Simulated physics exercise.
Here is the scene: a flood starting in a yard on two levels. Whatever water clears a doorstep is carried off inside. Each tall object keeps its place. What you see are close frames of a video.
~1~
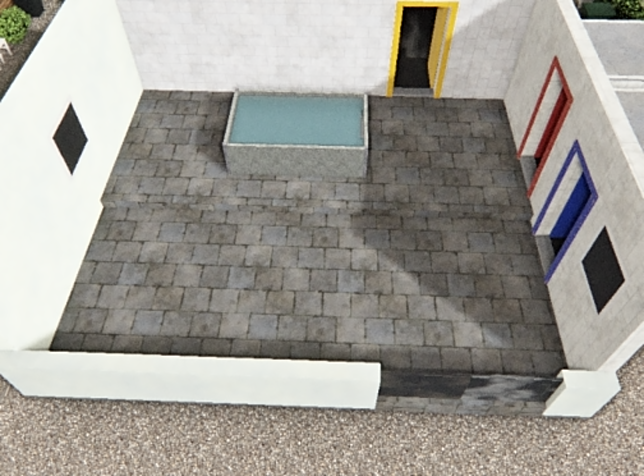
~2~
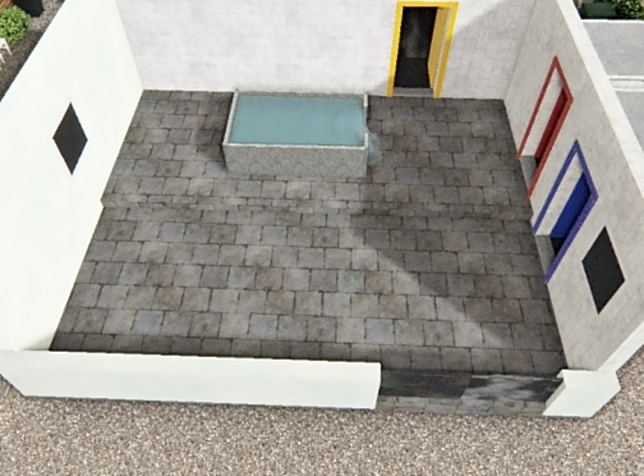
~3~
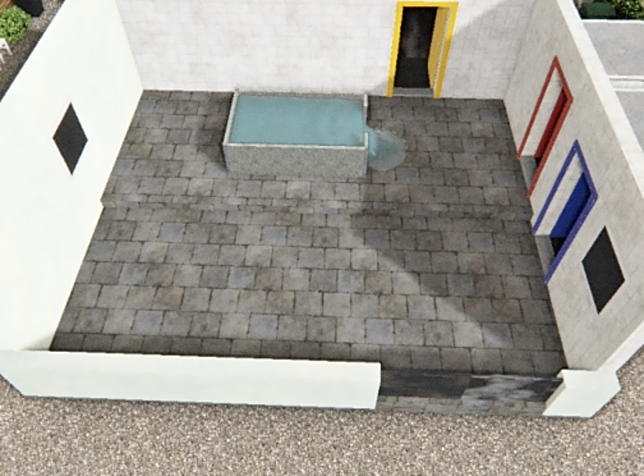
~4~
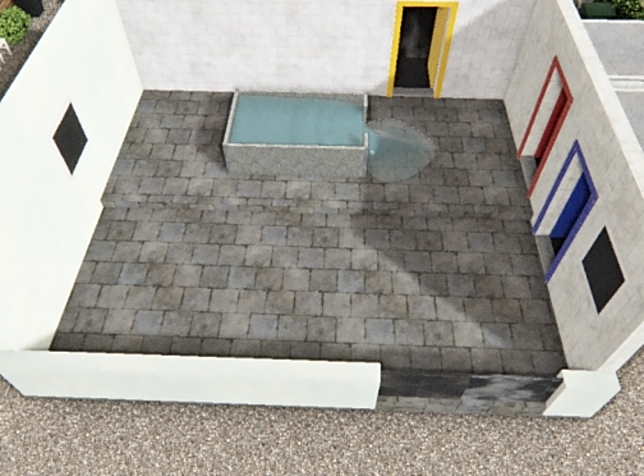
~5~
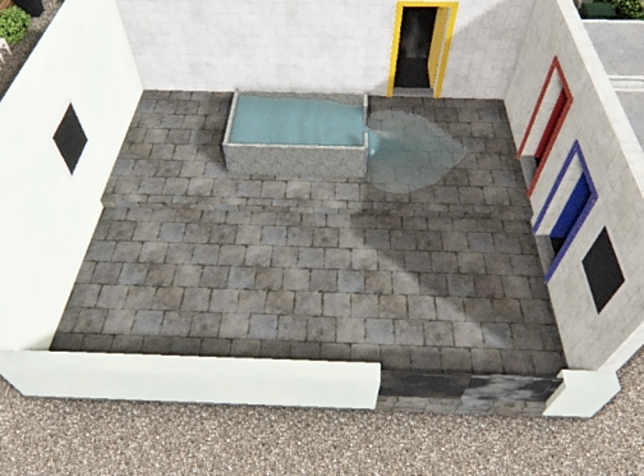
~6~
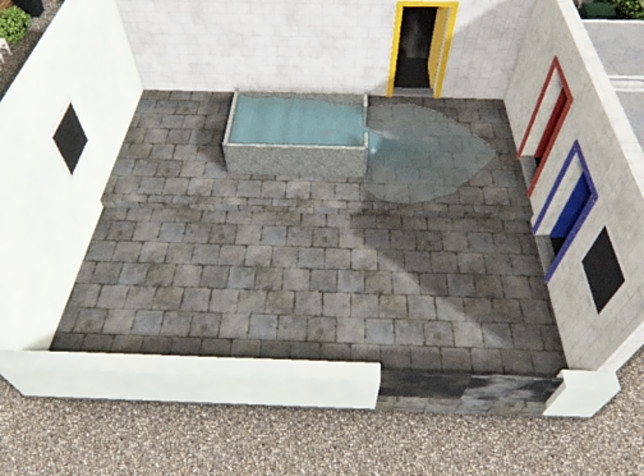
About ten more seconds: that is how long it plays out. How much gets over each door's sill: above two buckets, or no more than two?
Result: I expect the blue door to go past two buckets, I expect the yellow door to go past two buckets, I expect the red door to go past two buckets.
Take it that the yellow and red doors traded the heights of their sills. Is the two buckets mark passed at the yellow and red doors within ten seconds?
In my view yellow remains within bounds while red exceeds the threshold.
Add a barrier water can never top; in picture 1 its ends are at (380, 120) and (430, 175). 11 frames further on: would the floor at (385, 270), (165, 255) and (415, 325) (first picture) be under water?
Taking them in order, I'd say soaked, parched and soaked.
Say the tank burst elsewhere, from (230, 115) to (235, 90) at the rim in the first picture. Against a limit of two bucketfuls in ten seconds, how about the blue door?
The blue one takes less.
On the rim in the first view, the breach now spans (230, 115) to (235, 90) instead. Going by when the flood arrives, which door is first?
The yellow door, I think.
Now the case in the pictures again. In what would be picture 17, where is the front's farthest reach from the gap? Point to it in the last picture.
Somewhere about (542, 305).
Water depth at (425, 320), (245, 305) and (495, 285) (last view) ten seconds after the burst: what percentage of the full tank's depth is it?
Approx. values, in order: 10 %, 4 %, 6 %.
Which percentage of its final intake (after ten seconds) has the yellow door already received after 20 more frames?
My estimate is close to 15 per cent.
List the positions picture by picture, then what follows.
In the first frame, still water in the tank at (298, 121).
In the second frame, the front is at (376, 161), out from the gap at (363, 138).
In the third frame, water pours out at (363, 140) and has run to (401, 159).
In the fourth frame, the front is at (432, 154), out from the gap at (363, 139).
In the fifth frame, the front is at (460, 157), out from the gap at (363, 139).
In the sixth frame, the front is at (488, 157), out from the gap at (363, 139).
A moment on, water covers 20 % of the floor; the blue door not reached, the yellow door wet at the sill, nothing in, the red door under two buckets in.
Next, water covers 25 % of the floor; the blue door under two buckets in, the yellow door under two buckets in, the red door over two buckets in.
Then, water covers 25 % of the floor; the blue door over two buckets in, the yellow door under two buckets in, the red door far over two buckets in.
Later, water covers 45 % of the floor; the blue door over two buckets in, the yellow door over two buckets in, the red door far over two buckets in.
In the end, water covers 75 % of the floor; the blue door over two buckets in, the yellow door over two buckets in, the red door far over two buckets in.
